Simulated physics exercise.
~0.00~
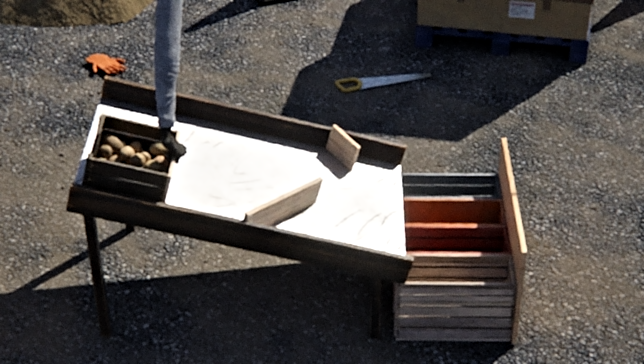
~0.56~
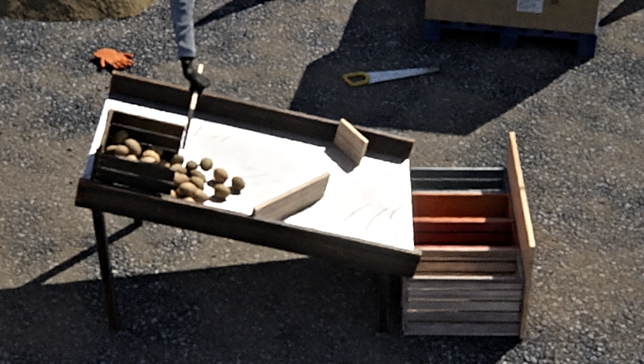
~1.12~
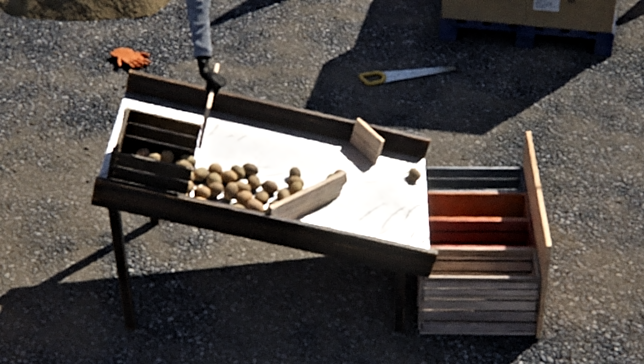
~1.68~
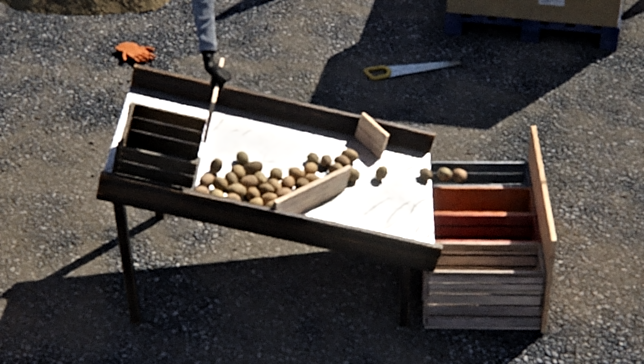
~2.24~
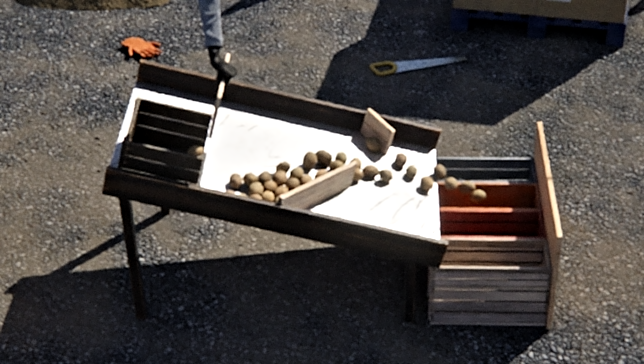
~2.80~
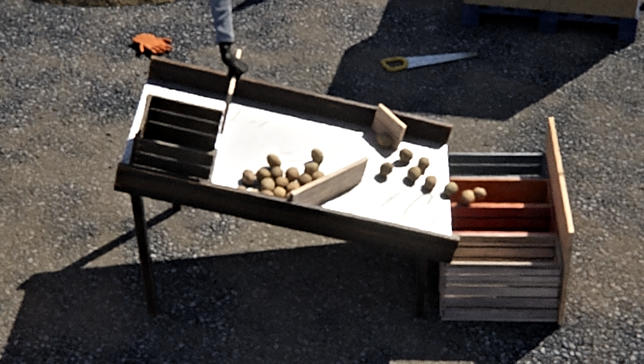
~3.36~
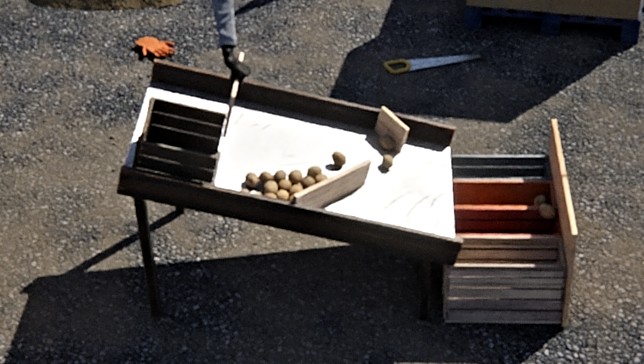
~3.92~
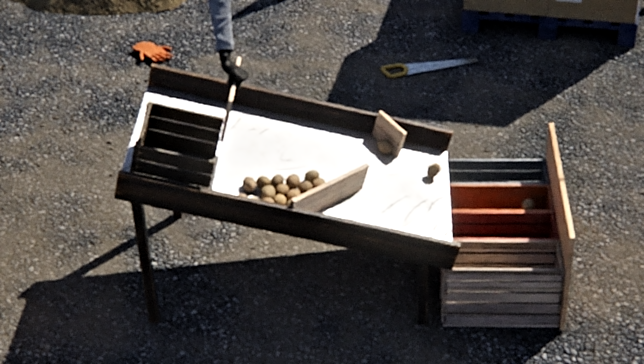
Potatoes spilled from a black pen when a gloved hand lifted its gate, rolling right down a sloping white table past two angled boards; some dropped into the bins at the end, but many stayed piled behind the lower board.
